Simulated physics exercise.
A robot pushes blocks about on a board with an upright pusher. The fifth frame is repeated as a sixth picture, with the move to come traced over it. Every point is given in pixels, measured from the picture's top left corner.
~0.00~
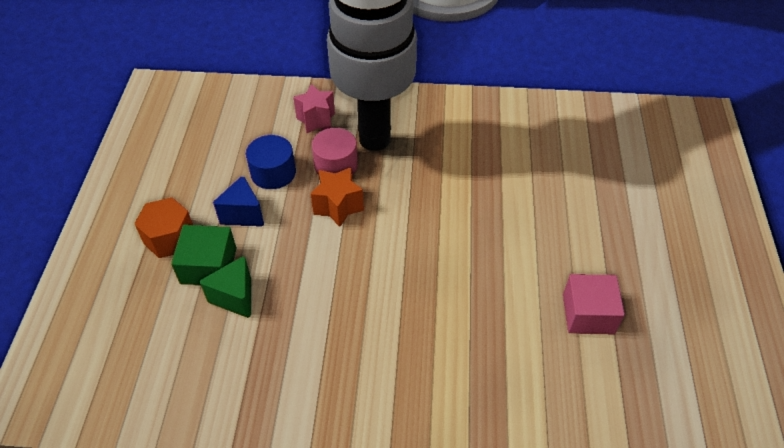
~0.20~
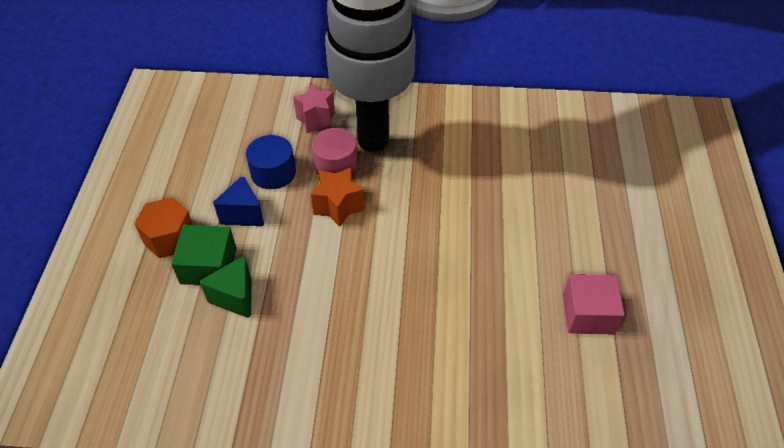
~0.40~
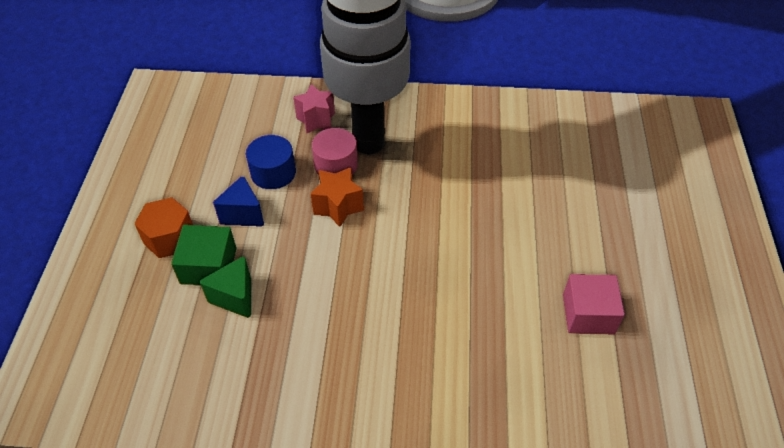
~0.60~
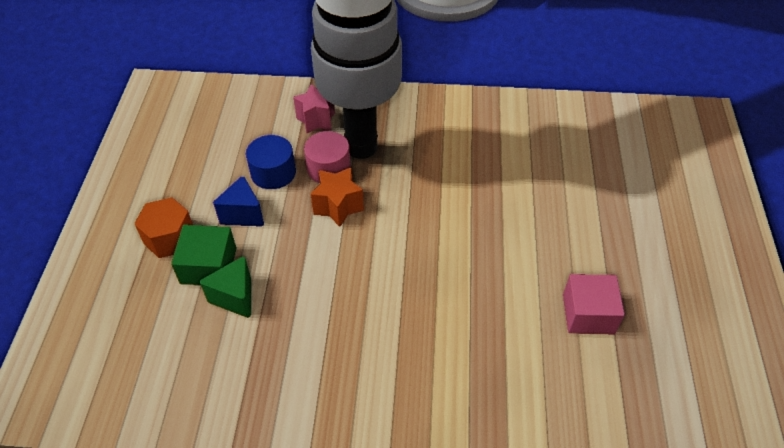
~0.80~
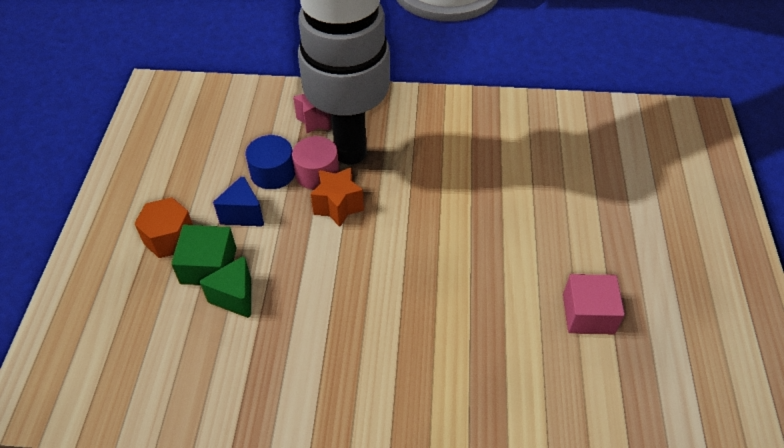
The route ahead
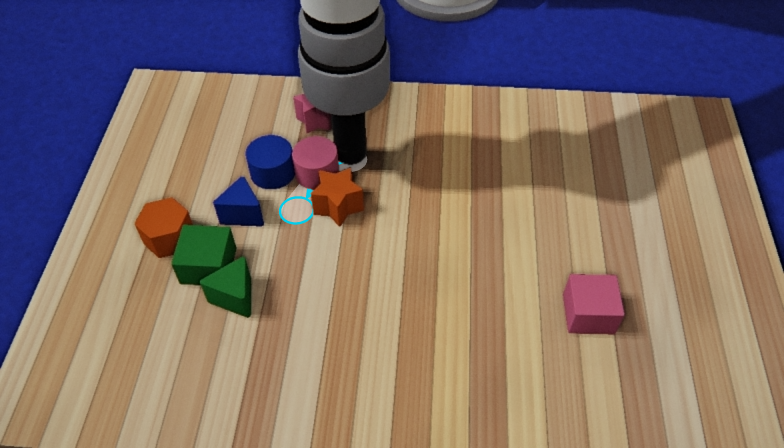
In the video, a robot's upright pusher stands beside a pink cylinder among colourful blocks on a striped wooden board, then moves left and slightly toward the viewer, pushing the cylinder a short way left toward the blue cylinder.
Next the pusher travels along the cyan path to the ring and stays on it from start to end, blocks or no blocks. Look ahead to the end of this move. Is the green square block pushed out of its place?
Short answer: No.
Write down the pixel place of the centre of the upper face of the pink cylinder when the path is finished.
Around (252, 194).
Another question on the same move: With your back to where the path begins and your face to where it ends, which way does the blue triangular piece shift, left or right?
Right.
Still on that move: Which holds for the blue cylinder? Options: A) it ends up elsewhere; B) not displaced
A - it ends up elsewhere.
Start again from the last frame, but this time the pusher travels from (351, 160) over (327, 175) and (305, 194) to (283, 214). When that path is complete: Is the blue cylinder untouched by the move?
That would be a no.
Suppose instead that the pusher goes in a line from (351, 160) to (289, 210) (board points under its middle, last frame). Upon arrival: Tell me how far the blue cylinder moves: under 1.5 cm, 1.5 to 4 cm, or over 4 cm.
Movement: 1.5 to 4 cm.
The line goes from (351, 160) over (328, 172) and (313, 190) to (297, 210).
The first path, step by step. Halfway along, pusher at (320, 176); blue cylinder at (244, 156); pink cylinder at (281, 174).
At the end, pusher at (296, 205); green square block unmoved; blue triangular piece at (213, 200); blue cylinder at (242, 156); pink cylinder at (252, 194); orange star-shaped block at (332, 195), turned 60° anticlockwise.
